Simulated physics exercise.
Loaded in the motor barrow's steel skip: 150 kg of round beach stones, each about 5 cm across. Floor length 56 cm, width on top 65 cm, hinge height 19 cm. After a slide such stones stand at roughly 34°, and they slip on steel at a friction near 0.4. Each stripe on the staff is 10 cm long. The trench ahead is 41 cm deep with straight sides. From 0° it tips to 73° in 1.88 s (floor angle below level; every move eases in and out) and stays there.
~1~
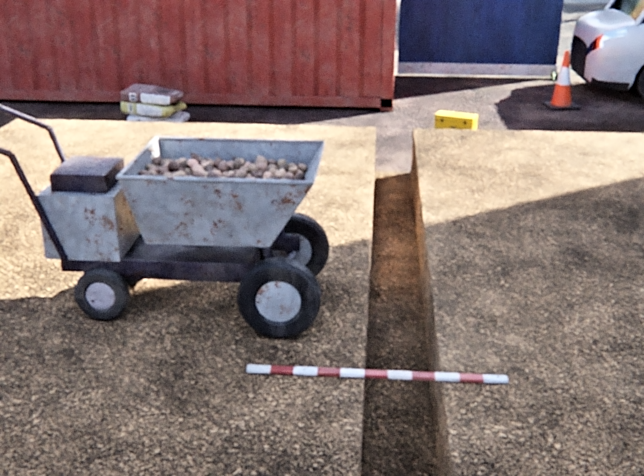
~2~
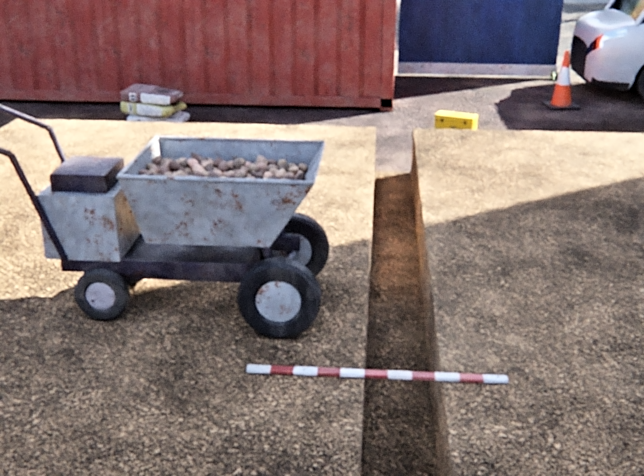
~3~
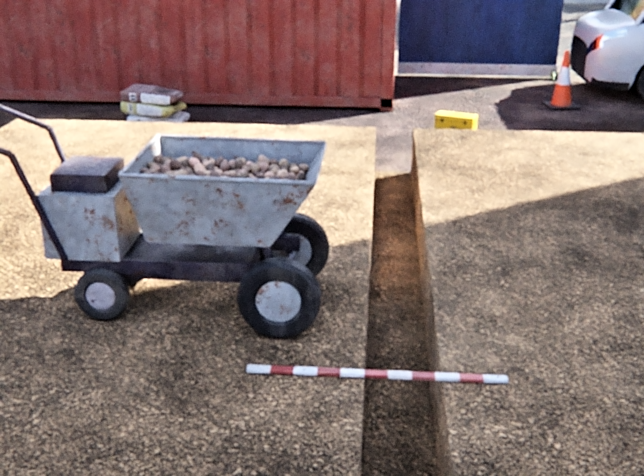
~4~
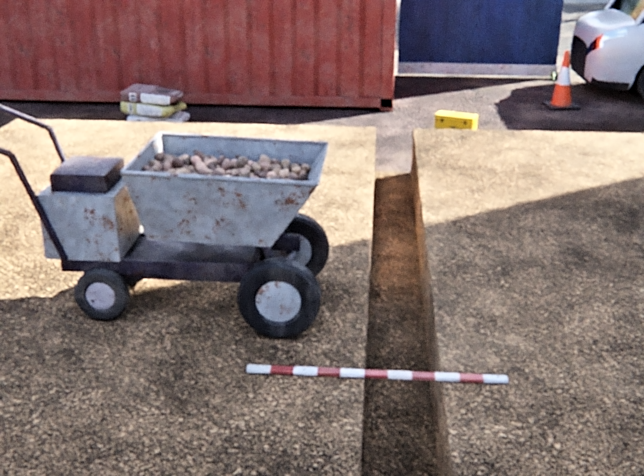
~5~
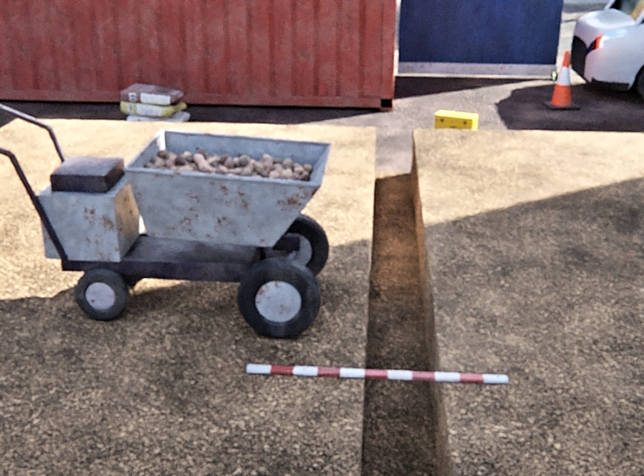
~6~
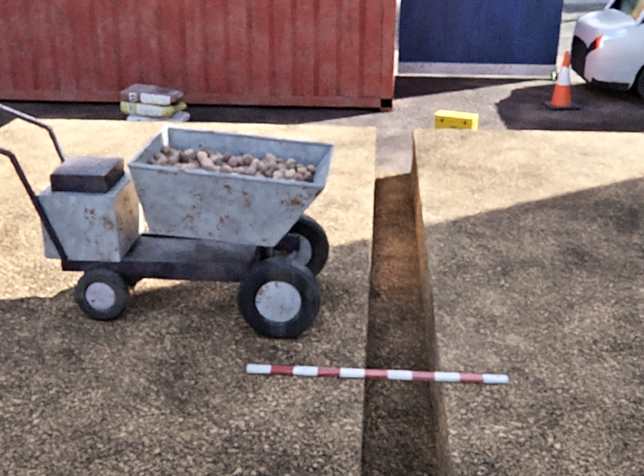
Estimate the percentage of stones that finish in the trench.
Some 49 per cent of it.
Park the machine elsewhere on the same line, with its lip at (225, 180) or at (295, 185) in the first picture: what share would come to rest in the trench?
Near 85 per cent from the first place, 70 from the second.
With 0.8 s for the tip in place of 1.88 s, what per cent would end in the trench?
Then about 35 per cent.
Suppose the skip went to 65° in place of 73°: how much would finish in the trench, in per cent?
In that case some 50 per cent.
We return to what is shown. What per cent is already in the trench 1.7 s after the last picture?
About 15 per cent by then.
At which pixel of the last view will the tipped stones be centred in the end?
Around (442, 309).
Then, 1.1 s after the last picture the floor is at 62°, 99 % in the skip, 1 % in the trench; the foremost stones are at (420, 250).
Then, 1.7 s after the last picture the floor is at 73°, 45 % in the skip, 15 % in the trench, 40 % past the trench; the foremost stones are at (562, 313).
Then, 2.0 s after the last picture the floor is at 73°, 22 % in the skip, 26 % in the trench, 52 % past the trench; the foremost stones are at (616, 305).
Then, 4.0 s after the last picture the floor is at 73°, 0 % in the skip, 49 % in the trench, 51 % past the trench; the foremost stones are at (637, 306).
